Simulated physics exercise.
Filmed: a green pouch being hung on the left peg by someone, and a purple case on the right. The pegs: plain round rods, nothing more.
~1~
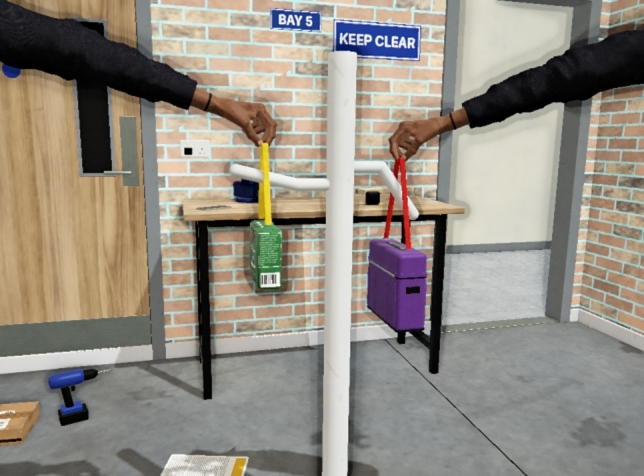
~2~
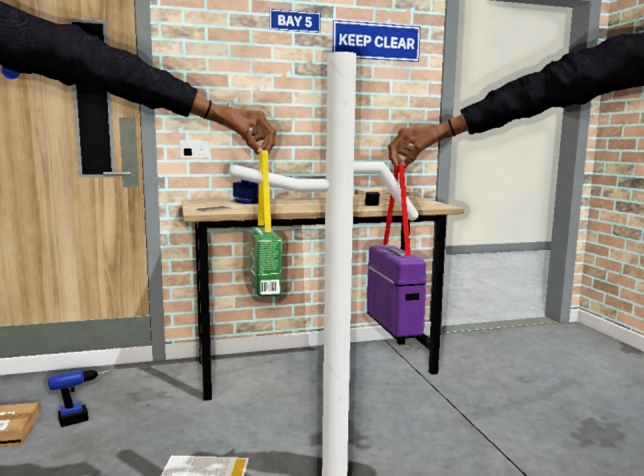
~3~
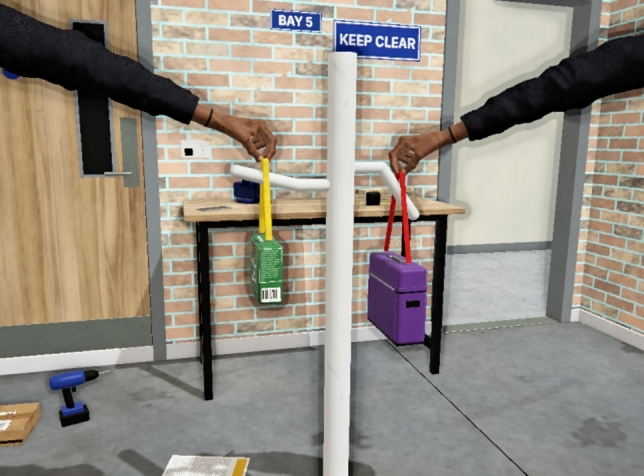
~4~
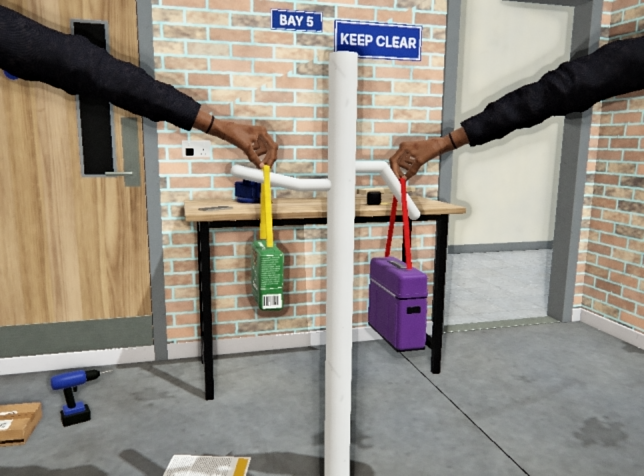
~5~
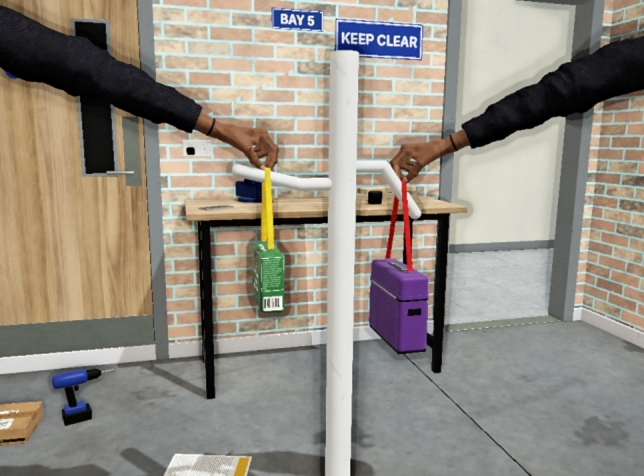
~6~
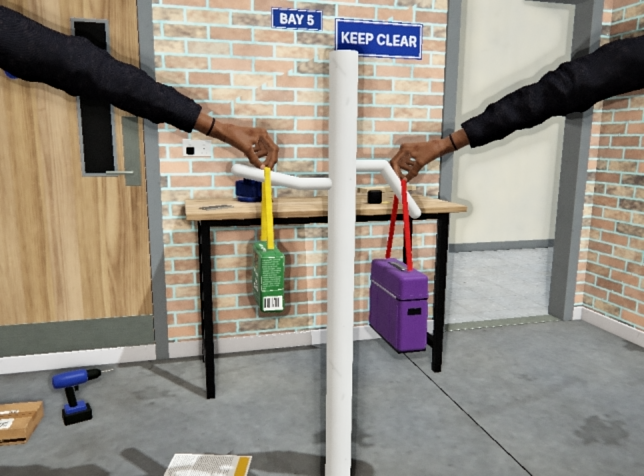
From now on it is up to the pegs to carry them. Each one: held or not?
Green pouch - held, purple case - not held.
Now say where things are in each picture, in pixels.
Green pouch (265, 254); purple case (395, 282); left peg tip (236, 171); right peg tip (413, 214), in the first picture.
Green pouch (264, 261); purple case (395, 289), in the second picture.
Green pouch (265, 268); purple case (396, 295), in the third picture.
Green pouch (266, 275); purple case (396, 301), in the fourth picture.
Green pouch (267, 277); purple case (397, 303), in the fifth picture.
Green pouch (267, 276); purple case (397, 303); left peg tip (238, 170), pointing up; right peg tip (415, 213), sloping steeply down, in the sixth picture.
Then, 0.40 s past the final frame, green pouch on its peg near (270, 278); purple case on the floor.
Then, 0.64 s past the final frame, green pouch on its peg near (275, 279); purple case on the floor.
When it is over, green pouch on its peg near (278, 279); purple case on the floor. The green pouch holds on and the purple case comes down.
